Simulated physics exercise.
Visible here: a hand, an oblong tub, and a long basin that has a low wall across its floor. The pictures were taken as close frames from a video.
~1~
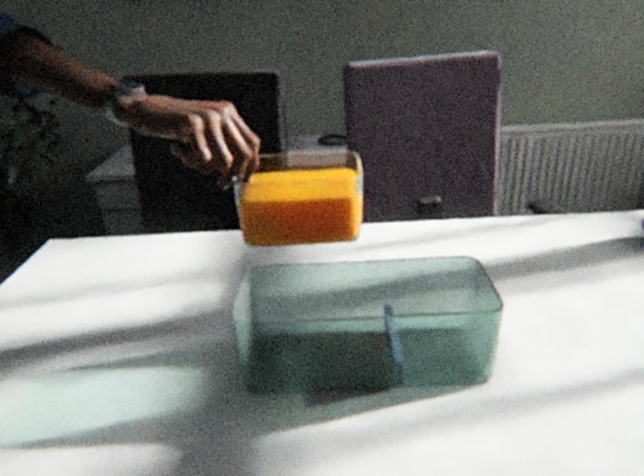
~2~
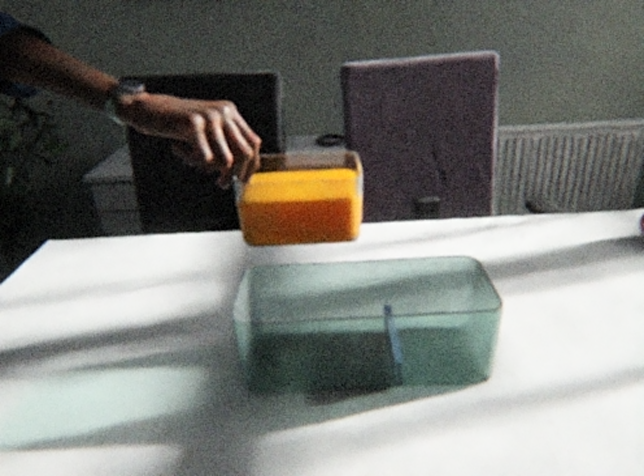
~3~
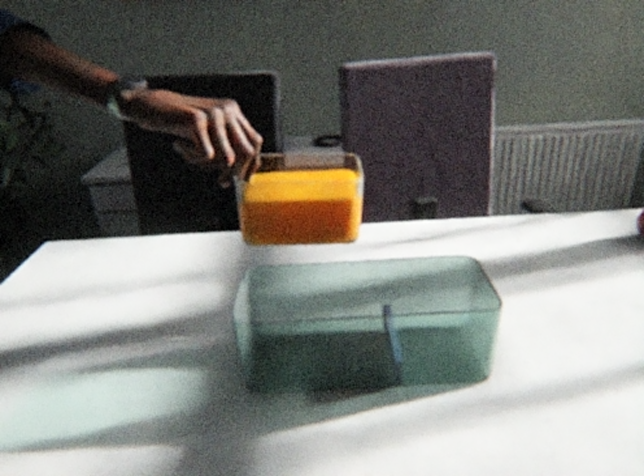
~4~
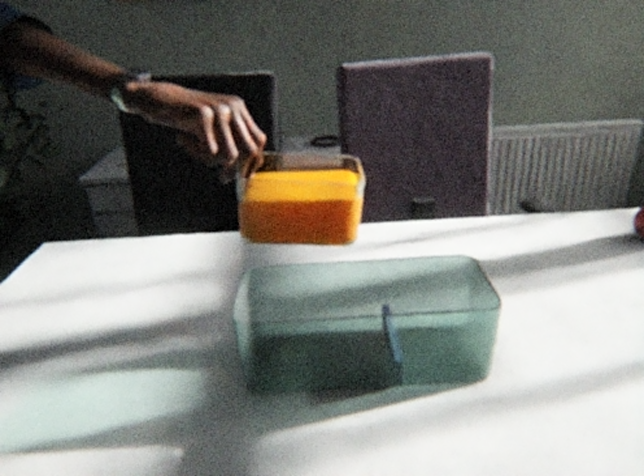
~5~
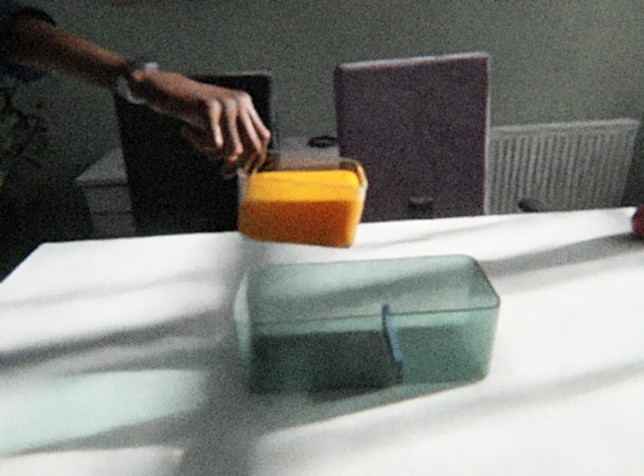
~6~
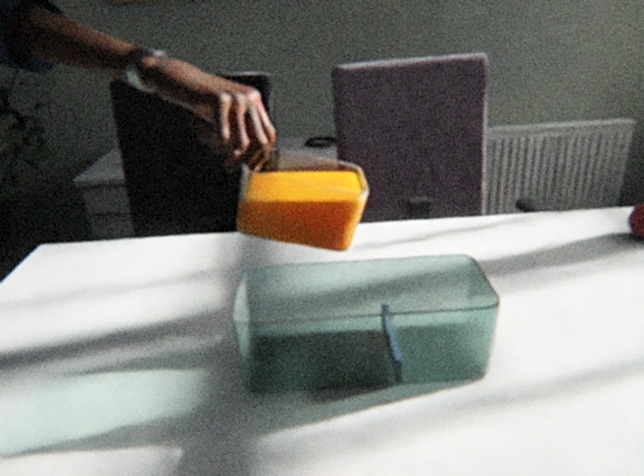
To begin with, a hand from the left holds a clear oblong tub of orange contents nearly level above a long greenish basin with a low wall across its floor, on a white table. The hand then gradually tilts the tub, its right side dipping slightly, while the basin stays still.
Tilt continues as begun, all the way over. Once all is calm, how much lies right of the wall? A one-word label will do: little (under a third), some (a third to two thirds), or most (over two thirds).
Some.
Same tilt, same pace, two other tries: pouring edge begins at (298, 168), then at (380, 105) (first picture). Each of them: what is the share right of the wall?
Roughly 15 % and 70 %.
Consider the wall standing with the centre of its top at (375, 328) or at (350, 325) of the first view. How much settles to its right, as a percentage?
70 per cent, then 95 per cent, roughly.
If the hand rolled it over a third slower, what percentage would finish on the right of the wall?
Near 60 %.
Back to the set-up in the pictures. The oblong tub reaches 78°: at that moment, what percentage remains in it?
Roughly 45 percent remains at that point.
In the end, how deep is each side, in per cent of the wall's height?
Left 30 per cent, right 70.
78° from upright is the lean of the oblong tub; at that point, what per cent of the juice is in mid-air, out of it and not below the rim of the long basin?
Estimate: Some 40 per cent.
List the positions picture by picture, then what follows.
In the first picture, tilt 0°; pouring edge (359, 165); surface from (243, 186) to (357, 180); the long basin's rim runs from (239, 294) to (490, 282); the wall's top is at (393, 332).
In the second picture, tilt 1°; pouring edge (359, 166); surface from (244, 186) to (357, 180).
In the third picture, tilt 3°; pouring edge (359, 168); surface from (244, 185) to (357, 181).
In the fourth picture, tilt 6°; pouring edge (361, 171); surface from (244, 185) to (357, 181).
In the fifth picture, tilt 10°; pouring edge (362, 175); surface from (245, 186) to (358, 182).
In the sixth picture, tilt 15°; pouring edge (363, 181); surface from (245, 186) to (359, 182).
A moment on, the oblong tub is tipped on its side and 47 per cent is still to pour, 1 is left of the wall and 15 right of it.
Next, the oblong tub is tipped right over and 8 per cent is still to pour, 21 is left of the wall and 64 right of it.
Then the oblong tub is tipped right over and 0 per cent is still to pour, 39 is left of the wall and 59 right of it.
Later the oblong tub is tipped right over and 0 per cent is still to pour, 44 is left of the wall and 54 right of it.
Finally, 44 per cent lies left of the wall, 54 right of it and 2 outside.
